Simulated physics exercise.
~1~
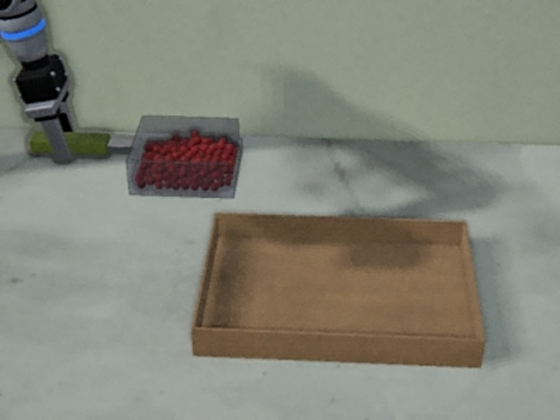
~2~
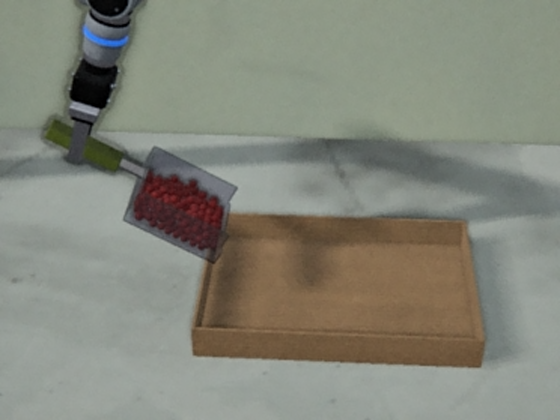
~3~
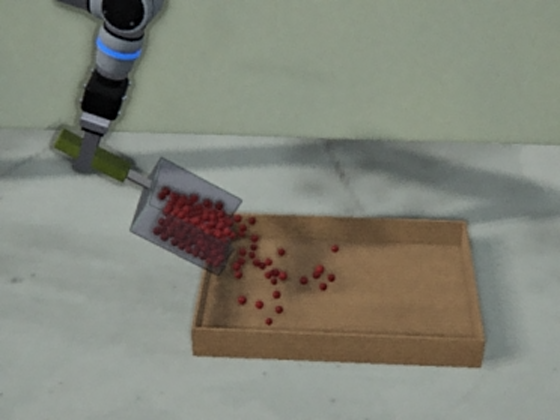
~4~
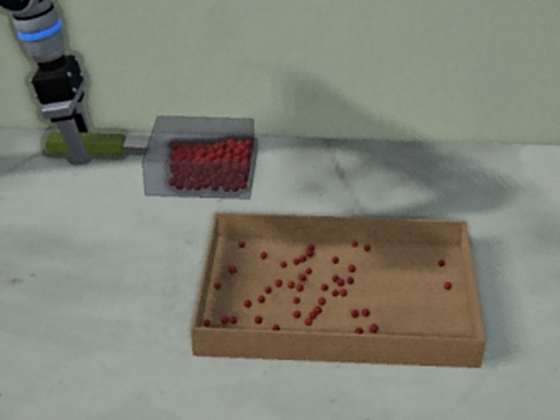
A robot arm holding a clear box of red beads by its green handle lowered and tipped it over a shallow brown tray, spilling some in, then levelled and lifted it back, leaving beads scattered across the tray and many still inside.
